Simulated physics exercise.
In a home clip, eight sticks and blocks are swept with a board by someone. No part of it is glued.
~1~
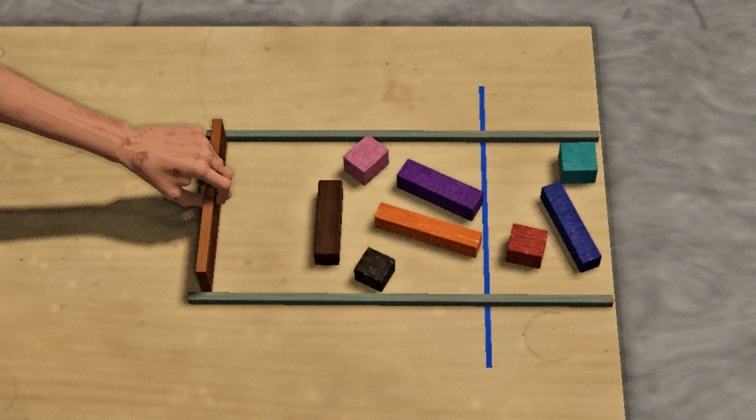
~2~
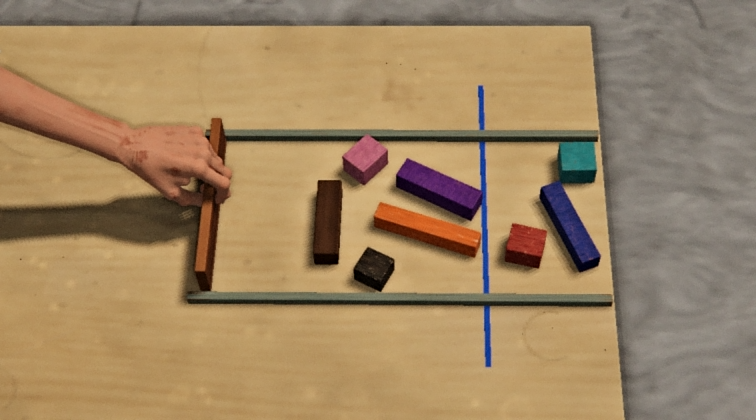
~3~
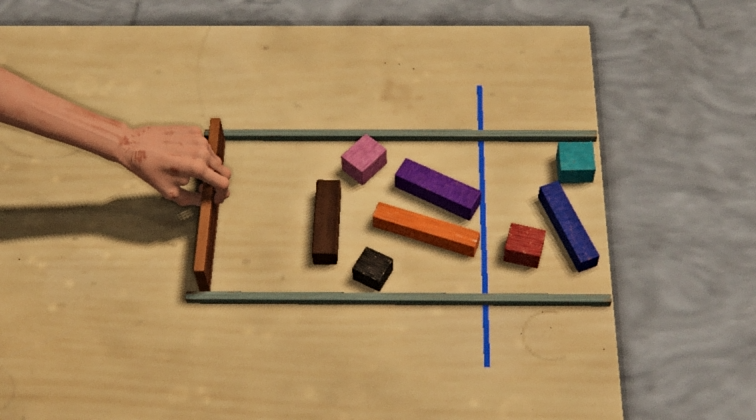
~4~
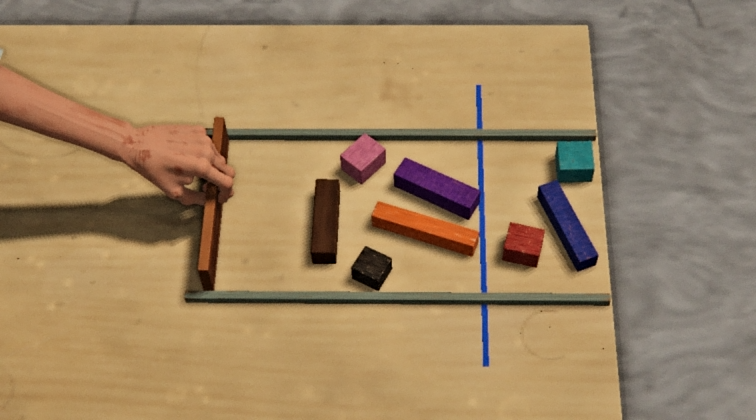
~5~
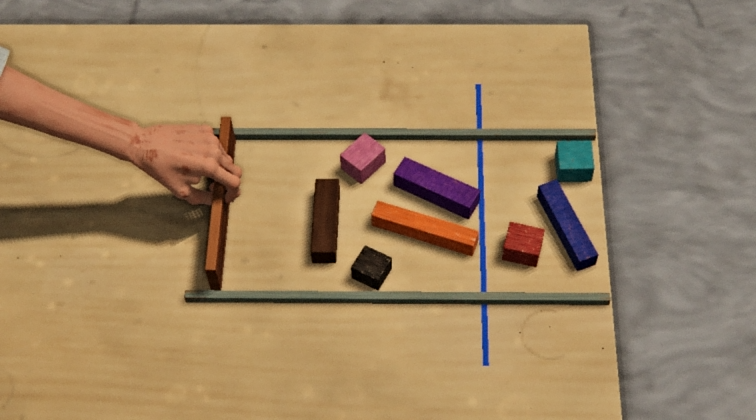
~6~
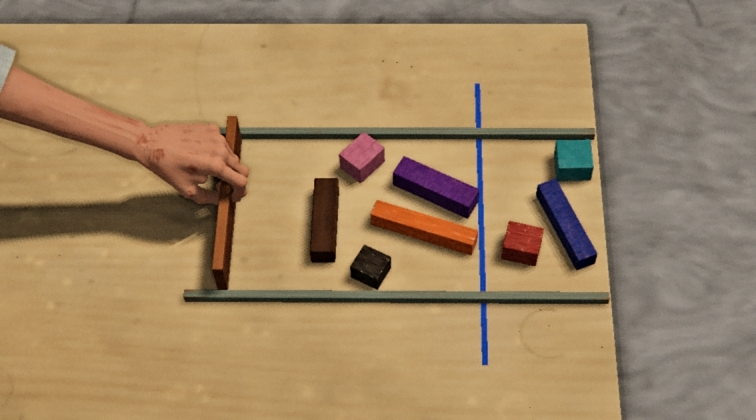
A hand held a wooden board upright between two rails at the left of a table, then slid it slightly right toward the scattered colourful sticks and blocks, which stayed where they were.
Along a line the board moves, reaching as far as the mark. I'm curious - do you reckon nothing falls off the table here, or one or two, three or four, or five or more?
I'd say nothing falls off.
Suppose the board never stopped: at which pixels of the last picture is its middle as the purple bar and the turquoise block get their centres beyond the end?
First near (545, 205), second near (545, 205).
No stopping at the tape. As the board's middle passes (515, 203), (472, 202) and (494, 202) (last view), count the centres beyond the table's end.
First 2, next 0, last 1.
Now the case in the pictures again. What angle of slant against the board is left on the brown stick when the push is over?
Roughly 0° out of line.
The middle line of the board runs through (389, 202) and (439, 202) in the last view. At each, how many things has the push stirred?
By the first moment it's 6, by the second it's 7.
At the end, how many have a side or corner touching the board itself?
The number is 3.
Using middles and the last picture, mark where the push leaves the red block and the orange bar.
In the last picture the first middle sits at (609, 273) and the other at (547, 236).
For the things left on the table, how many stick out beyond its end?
You'd get 2.
Soon after, none off yet; turquoise block at rest near (574, 160); blue bar at rest near (566, 224); red block at rest near (522, 244).
Then, none off yet; turquoise block at rest near (574, 160); blue bar at rest near (566, 224); red block moving near (527, 245).
Further on, none off yet; turquoise block at rest near (574, 160); blue bar moving near (575, 221); red block moved well along near (586, 269).
At rest, the number that fall off is zero.
